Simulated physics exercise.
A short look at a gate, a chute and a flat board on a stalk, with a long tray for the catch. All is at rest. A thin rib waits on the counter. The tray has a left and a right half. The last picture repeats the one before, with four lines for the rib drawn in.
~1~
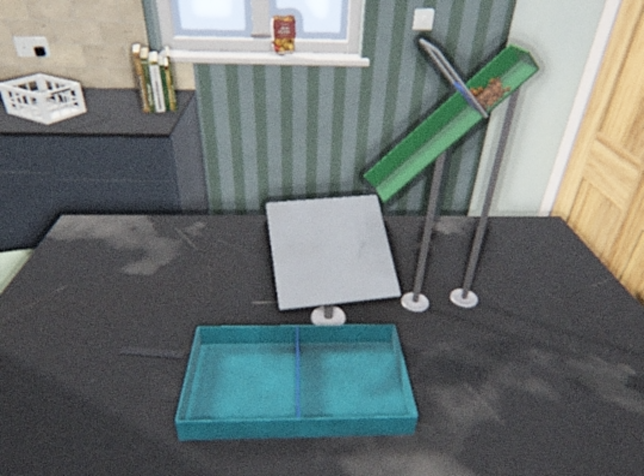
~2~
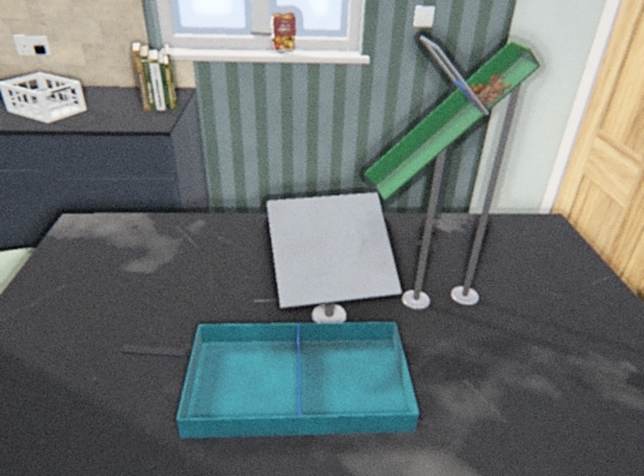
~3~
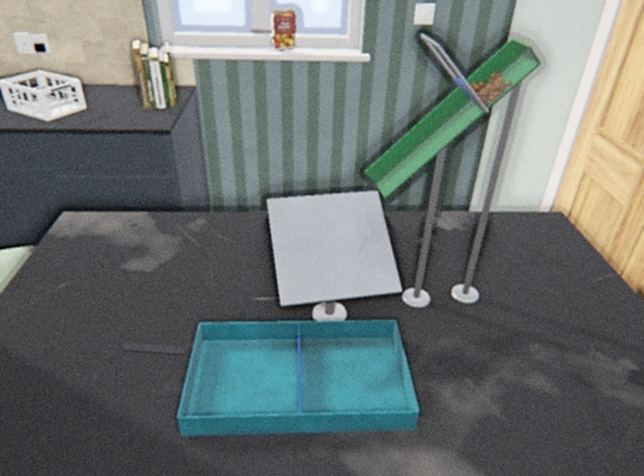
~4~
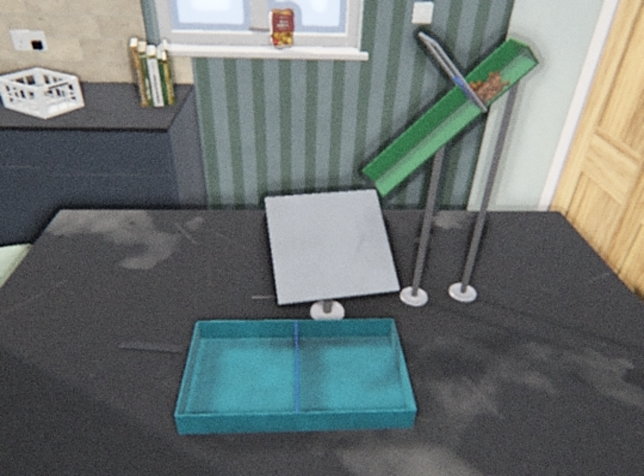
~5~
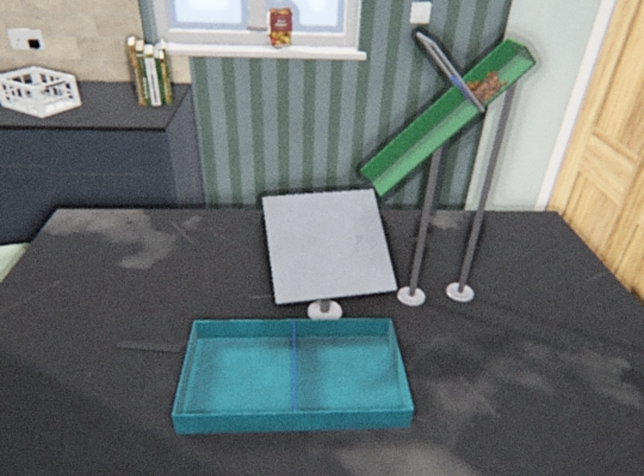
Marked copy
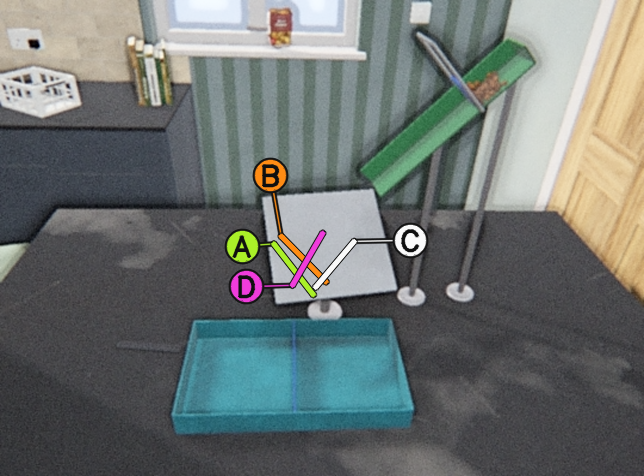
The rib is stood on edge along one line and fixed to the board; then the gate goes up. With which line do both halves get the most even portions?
D beats the others.
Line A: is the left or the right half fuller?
The right half.
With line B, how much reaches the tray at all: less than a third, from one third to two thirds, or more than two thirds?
It is more than two thirds.
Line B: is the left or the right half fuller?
More lands on the right.
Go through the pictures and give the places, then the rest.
The first picture shows load behind the gate near (485, 95), cereal balls; lip of the chute near (380, 195), sloping fairly steeply.
The second picture shows middle of the board near (333, 246), tilted fairly steeply; middle of its low edge near (343, 300); of its high edge near (323, 197).
The third picture shows front corners of the tray near (178, 417) and (418, 411); front end of its middle wall near (300, 414); gate still shut near (464, 85).
The fourth picture shows middle of the load near (484, 89); lip near (379, 190).
The fifth picture shows middle of the load near (482, 89); lip near (377, 190).
On the marked copy, line A from (273, 243) to (313, 294); line B from (281, 236) to (326, 281); line C from (354, 241) to (315, 287); line D from (322, 233) to (292, 285).
If A is chosen, of what is caught, only a few in the left half, all but a few in the right.
If B is chosen, of what is caught, a small share in the left half, all but a few in the right.
If C is chosen, of what is caught, all but a few in the left half, only a few in the right.
If D is chosen, of what is caught, close to half in the left half, close to half in the right.
